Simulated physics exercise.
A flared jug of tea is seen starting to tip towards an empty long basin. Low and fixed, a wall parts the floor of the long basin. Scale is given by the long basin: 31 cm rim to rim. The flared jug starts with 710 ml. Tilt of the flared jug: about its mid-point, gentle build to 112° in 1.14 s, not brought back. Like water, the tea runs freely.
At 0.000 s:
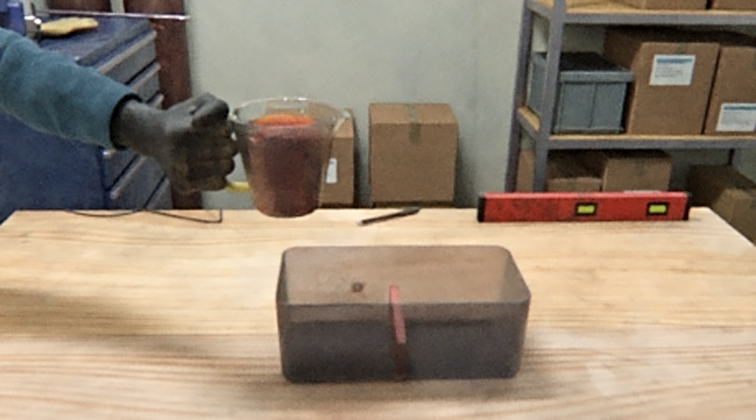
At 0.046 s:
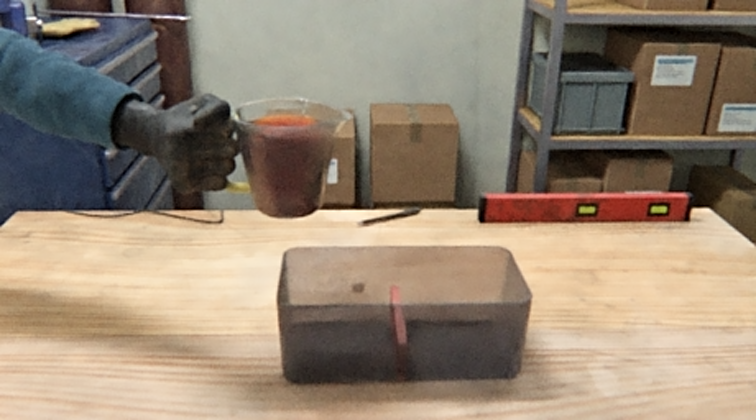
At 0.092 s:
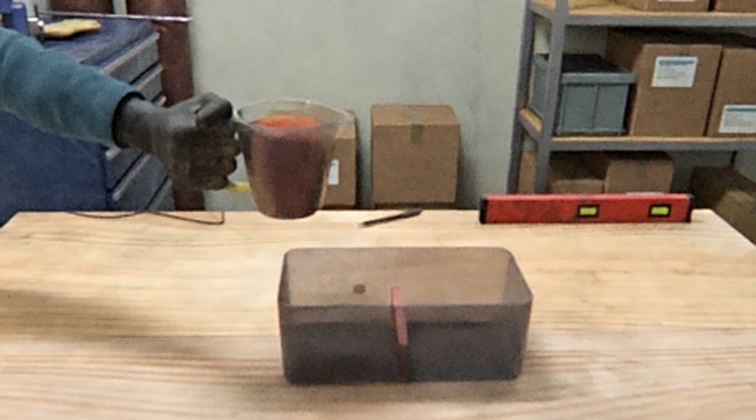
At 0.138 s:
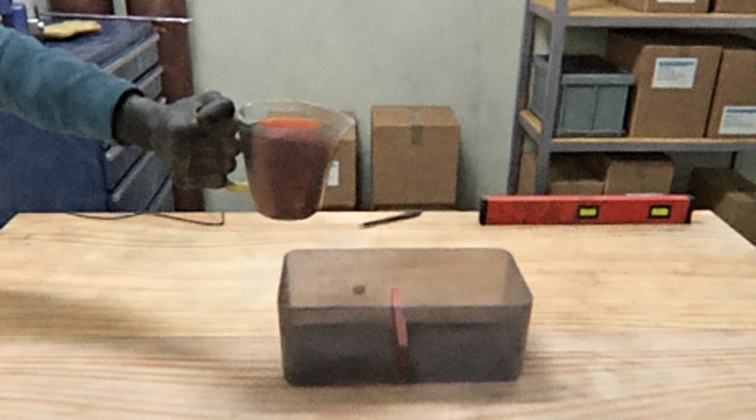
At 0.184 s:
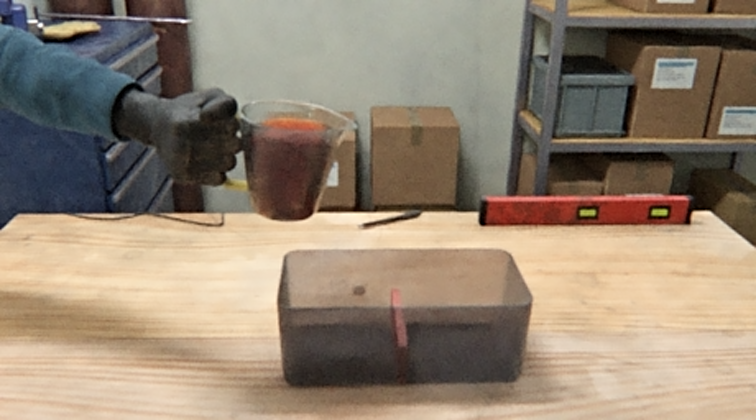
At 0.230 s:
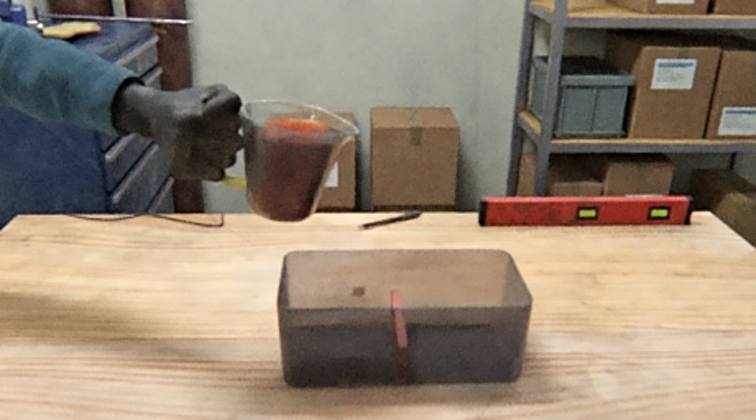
On a wooden workbench in a storeroom, a gloved hand at the left holds a clear flared jug of reddish-brown tea upright above and behind an empty long basin with a low red wall across its floor. The hand then slowly tilts the jug slightly to the right, while the basin stays still.
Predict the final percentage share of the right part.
Right part: About 53 %.
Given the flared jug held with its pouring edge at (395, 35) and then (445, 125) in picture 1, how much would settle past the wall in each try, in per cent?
Around 95 per cent first, around 80 per cent next.
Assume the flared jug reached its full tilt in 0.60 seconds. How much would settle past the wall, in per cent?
Result under that change: Approx. 30 %.
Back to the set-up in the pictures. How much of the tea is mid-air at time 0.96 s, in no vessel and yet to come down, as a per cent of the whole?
Near 16 percent.
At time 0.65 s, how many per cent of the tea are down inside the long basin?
About 9 per cent.
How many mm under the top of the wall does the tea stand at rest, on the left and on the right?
40 mm left, 38 mm right.
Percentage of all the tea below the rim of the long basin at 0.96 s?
I'd put it at roughly 74 per cent.
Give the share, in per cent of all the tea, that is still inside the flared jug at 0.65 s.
Around 68 in a hundred.
After 0.65 s the tilt is 69° and 69 per cent is still to pour, 1 is left of the wall and 8 right of it.
After 0.96 s the tilt is 105° and 10 per cent is still to pour, 23 is left of the wall and 51 right of it.
After 1.29 s the tilt is 112° and 0 per cent is still to pour, 46 is left of the wall and 53 right of it.
After 1.64 s the tilt is 112° and 0 per cent is still to pour, 46 is left of the wall and 53 right of it.
In the end 46 per cent lies left of the wall, 53 right of it and 1 outside.
